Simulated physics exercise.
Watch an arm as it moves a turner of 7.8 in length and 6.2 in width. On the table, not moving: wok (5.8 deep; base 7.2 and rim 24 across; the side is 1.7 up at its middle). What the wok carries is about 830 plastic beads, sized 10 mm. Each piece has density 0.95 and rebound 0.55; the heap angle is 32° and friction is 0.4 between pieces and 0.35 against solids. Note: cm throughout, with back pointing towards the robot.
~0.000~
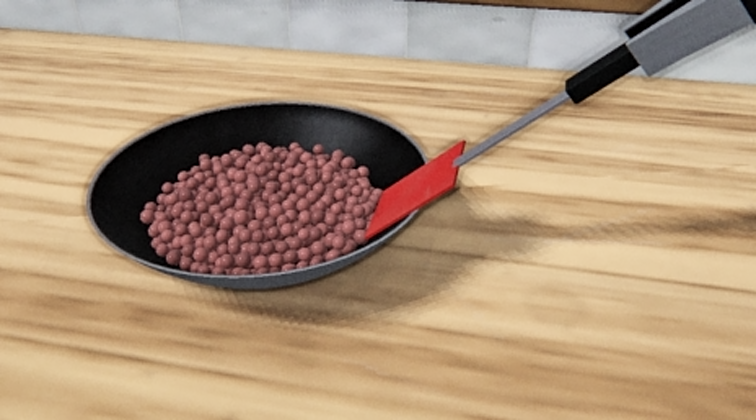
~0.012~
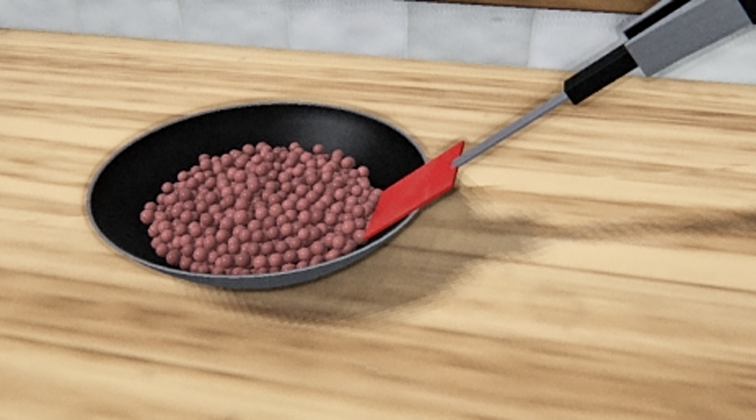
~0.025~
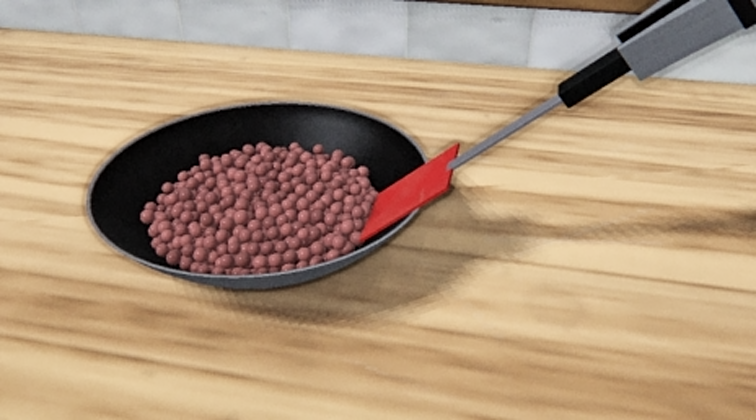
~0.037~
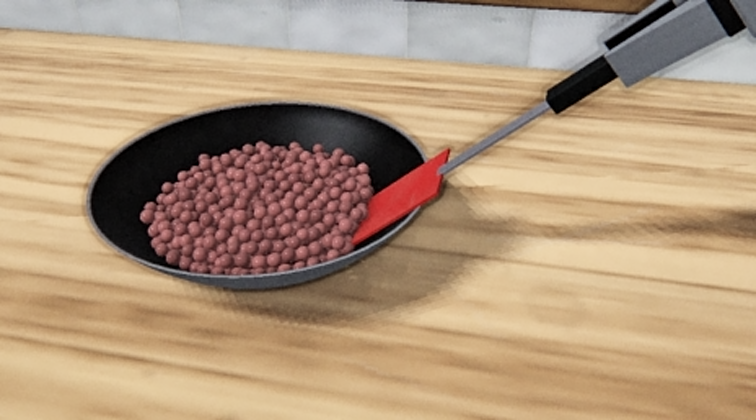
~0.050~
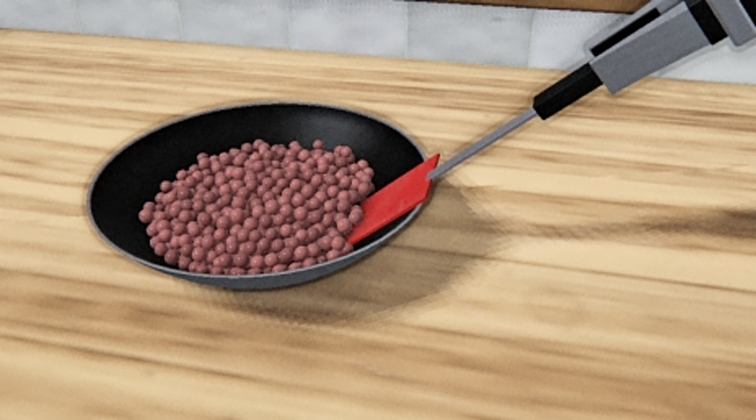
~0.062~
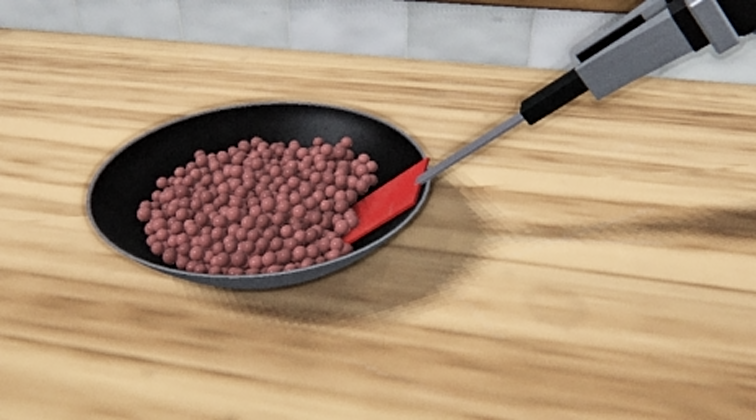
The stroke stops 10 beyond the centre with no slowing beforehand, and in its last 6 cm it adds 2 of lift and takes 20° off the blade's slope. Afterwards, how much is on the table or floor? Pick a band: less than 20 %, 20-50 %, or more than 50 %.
It falls in the band 20-50 %.
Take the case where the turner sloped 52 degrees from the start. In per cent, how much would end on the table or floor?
It would come to roughly 35 percent.
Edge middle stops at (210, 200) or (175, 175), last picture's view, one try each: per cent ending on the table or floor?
Close to 0 and close to 15 per cent, respectively.
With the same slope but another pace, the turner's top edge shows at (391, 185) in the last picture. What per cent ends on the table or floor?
Expect about 40 per cent there.
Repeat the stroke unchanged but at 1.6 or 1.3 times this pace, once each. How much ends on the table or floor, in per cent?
Close to 40 and 40 percent respectively.
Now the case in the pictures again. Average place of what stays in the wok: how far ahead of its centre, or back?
Roughly 2.5 cm ahead.
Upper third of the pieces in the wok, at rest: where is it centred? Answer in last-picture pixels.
The centre sits at about (190, 205).
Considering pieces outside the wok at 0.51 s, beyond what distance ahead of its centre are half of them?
Roughly 18 cm.
After 0.16 s, sloping 41°, highest piece 6 above the table; 834 in the wok.
After 0.26 s, sloping 35°, highest piece 8 above the table; 831 in the wok, 3 on the blade or in flight.
After 0.51 s, sloping 21°, highest piece 8 above the table; 578 in the wok, 237 on the table or floor, 19 on the blade or in flight.
After 1.56 s, sloping 21°, highest piece 6 above the table; 577 in the wok, 257 on the table or floor.
At rest, 577 in the wok, 257 on the table or floor. That is 31 % on the table or floor.
